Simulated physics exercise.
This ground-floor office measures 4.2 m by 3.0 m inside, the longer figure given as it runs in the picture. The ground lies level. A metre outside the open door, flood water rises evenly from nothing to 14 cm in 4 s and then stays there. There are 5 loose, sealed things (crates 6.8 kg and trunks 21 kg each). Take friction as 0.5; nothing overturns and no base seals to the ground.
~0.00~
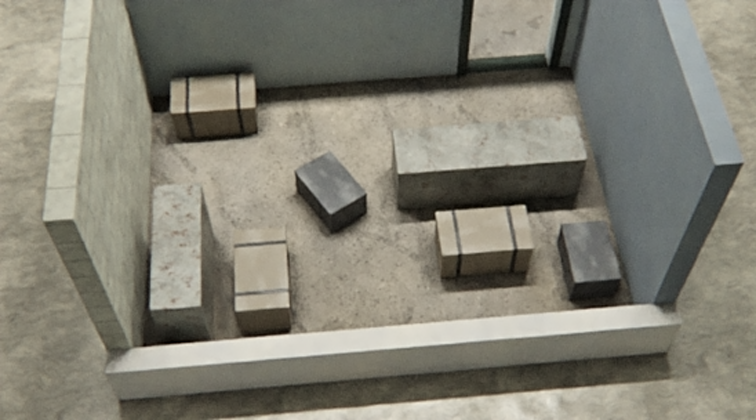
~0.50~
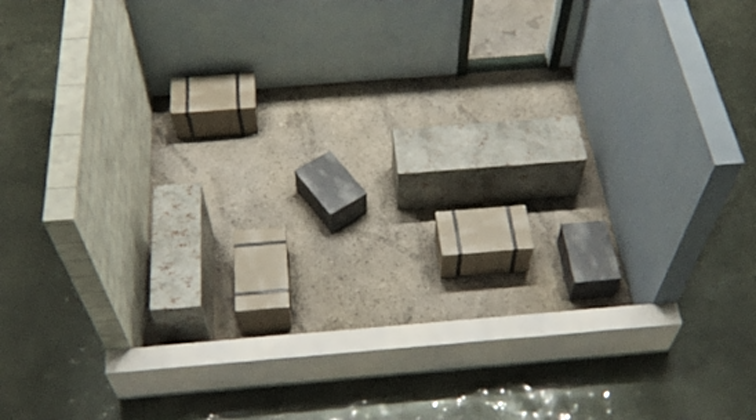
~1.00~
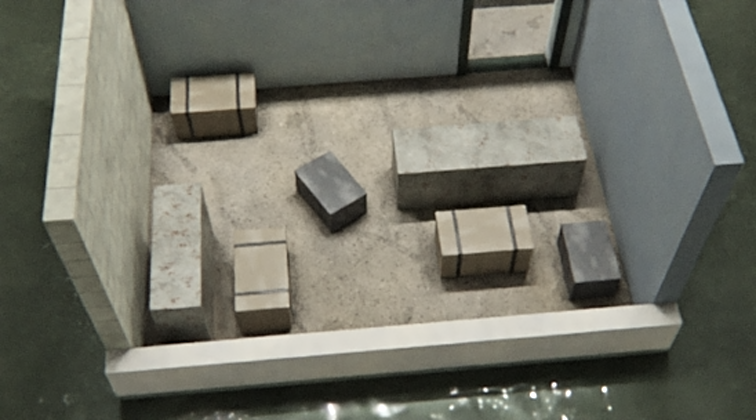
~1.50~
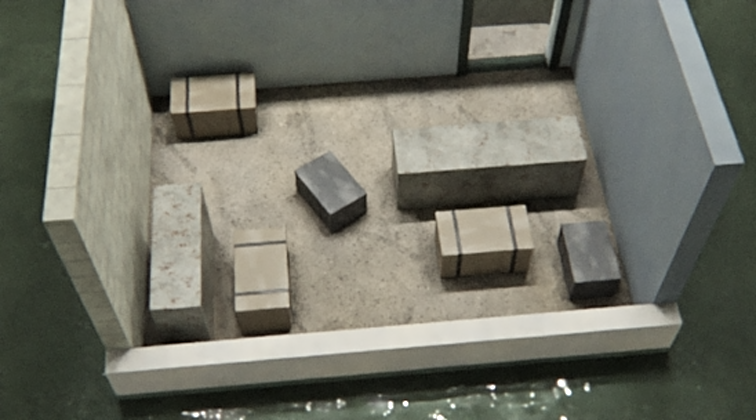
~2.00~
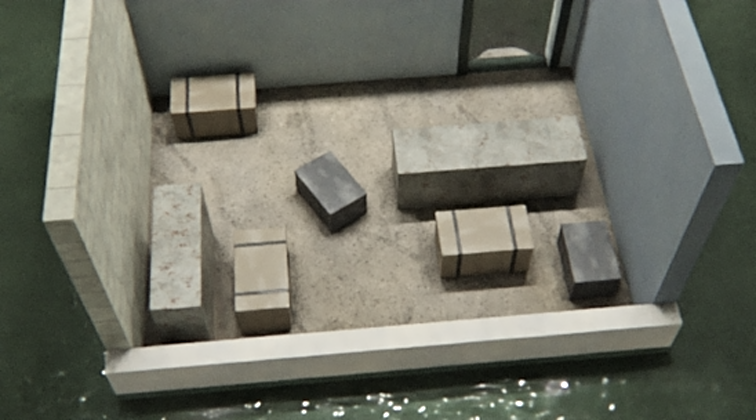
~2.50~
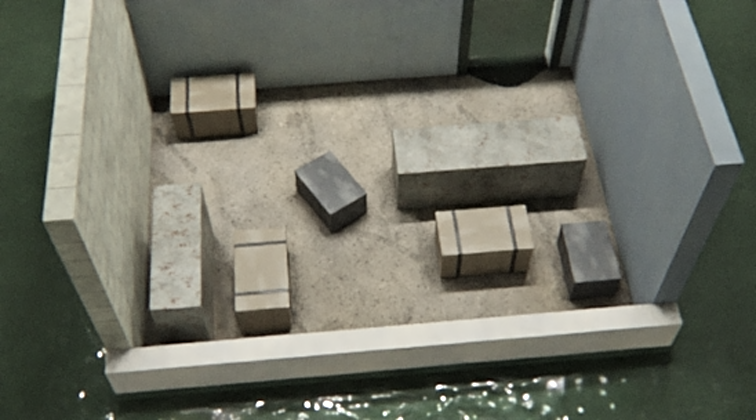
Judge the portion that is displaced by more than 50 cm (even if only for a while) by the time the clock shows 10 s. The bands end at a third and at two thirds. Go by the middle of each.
That comes to not even a third.
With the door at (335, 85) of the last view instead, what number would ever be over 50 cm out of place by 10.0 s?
In that case 1 of them.
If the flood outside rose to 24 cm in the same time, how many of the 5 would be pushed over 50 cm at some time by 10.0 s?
In that case 2 of them.
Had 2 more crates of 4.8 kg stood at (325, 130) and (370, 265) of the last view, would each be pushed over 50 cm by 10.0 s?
In turn: Over, under.
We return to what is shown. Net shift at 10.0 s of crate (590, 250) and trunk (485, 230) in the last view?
In that order: 100 cm, 0 cm.
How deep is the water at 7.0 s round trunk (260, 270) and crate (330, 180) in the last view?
About 0 and 1 cm.
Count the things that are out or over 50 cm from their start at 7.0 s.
0 of them.
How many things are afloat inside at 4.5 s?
0 of them.
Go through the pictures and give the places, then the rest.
In the first frame, a crate at (591, 251) rests on the ground; a crate at (330, 182), on the bottom; water covers 0.0 m2; 0 of 5 have shifted.
In the second frame, a crate at (591, 251) rests on the ground; a crate at (330, 182), on the bottom; 0.0 m2 under water; 0 of 5 have shifted.
In the third frame, a crate at (591, 251), on the bottom; a crate at (330, 182) rests on the ground; water covers 0.0 m2; 0 of 5 have shifted.
In the fourth frame, a crate at (591, 251) rests on the ground; a crate at (330, 182), on the bottom; 0.0 m2 under water; 0 of 5 have shifted.
In the fifth frame, a crate at (591, 251), on the bottom; a crate at (330, 182) rests on the ground; water covers 0.0 m2; 0 of 5 have shifted.
In the sixth frame, a crate at (591, 251), on the bottom; a crate at (330, 182), on the bottom; water covers 0.1 m2; 0 of 5 have shifted.
After 3.5 s 0 of 5 are over 50 cm from their spots; 0 afloat.
After 4.5 s 0 of 5 are over 50 cm from their spots; 0 afloat.
After 7.0 s 0 of 5 are over 50 cm from their spots; 1 afloat.
After 10.0 s 1 of 5 are over 50 cm from their spots, and 1 have been at some point; 1 afloat.
